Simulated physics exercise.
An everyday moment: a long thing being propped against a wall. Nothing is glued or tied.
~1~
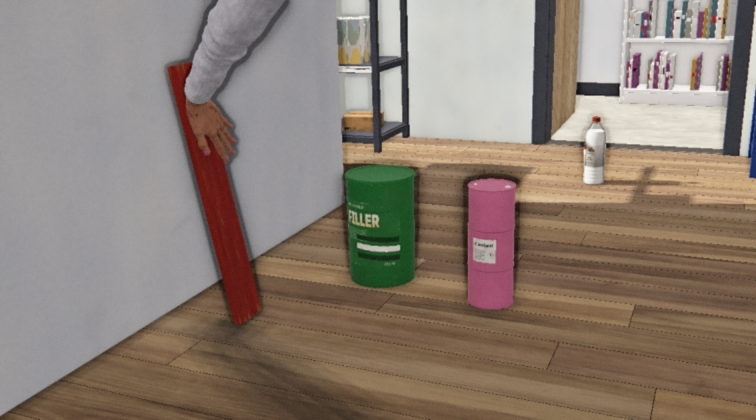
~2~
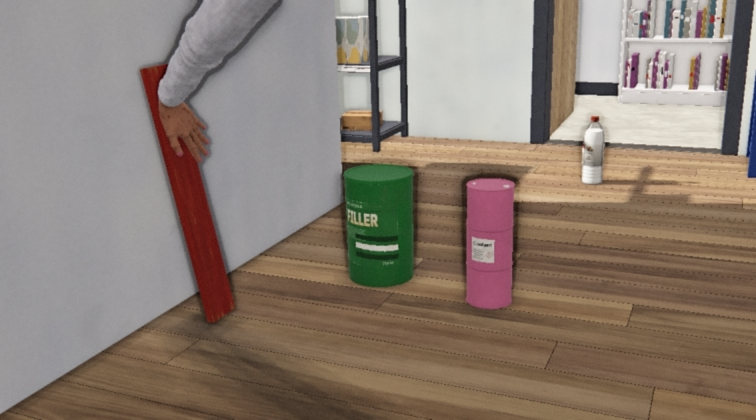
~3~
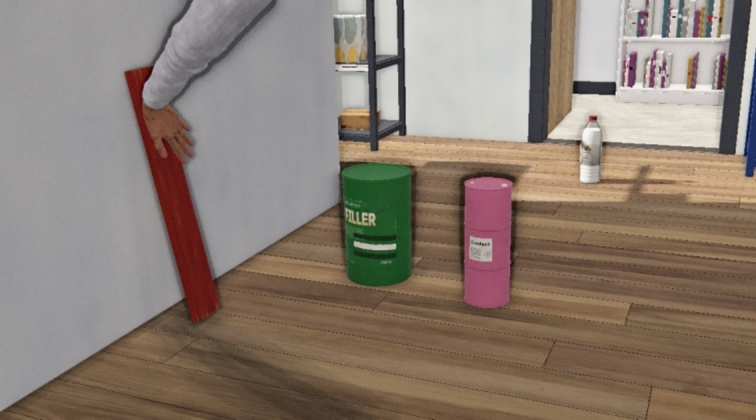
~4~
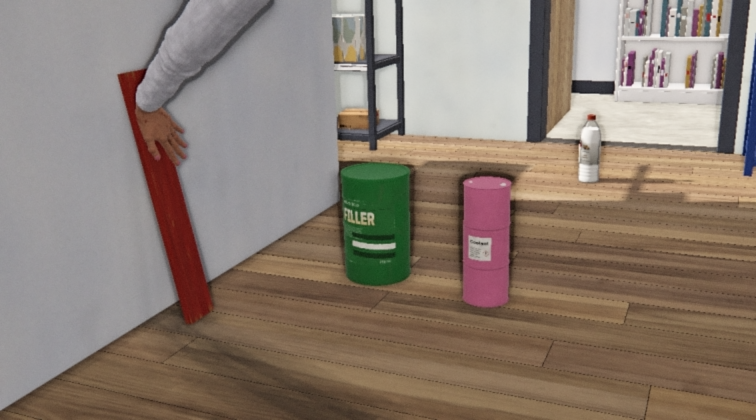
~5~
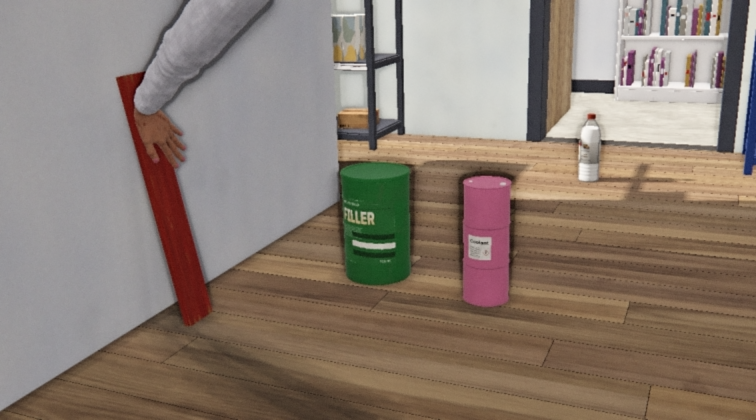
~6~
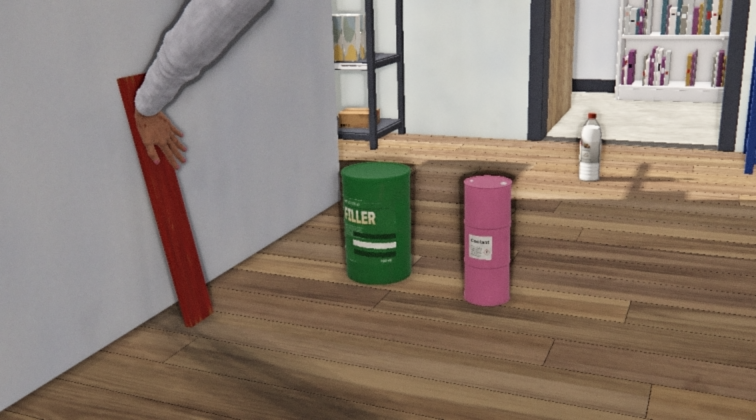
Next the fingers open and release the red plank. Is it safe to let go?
It stays up.
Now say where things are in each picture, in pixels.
On its way; red plank (217, 195); green pail (381, 225), in the first picture.
On its way; red plank (190, 195); green pail (380, 225), in the second picture.
On its way; red plank (175, 196); green pail (378, 224), in the third picture.
On its way; red plank (168, 198); green pail (377, 223), in the fourth picture.
Propped up under the hand; red plank (167, 201); green pail (377, 223), in the fifth picture.
Propped up under the hand; red plank (168, 202); green pail (377, 222), in the sixth picture.
Then, 0.20 s after the last picture, nothing has stirred.
Then, 0.70 s after the last picture, red plank resting near (167, 202).
At rest, all 3 in place. Seen from the same camera at the end, red plank near (167, 202). The plank holds.
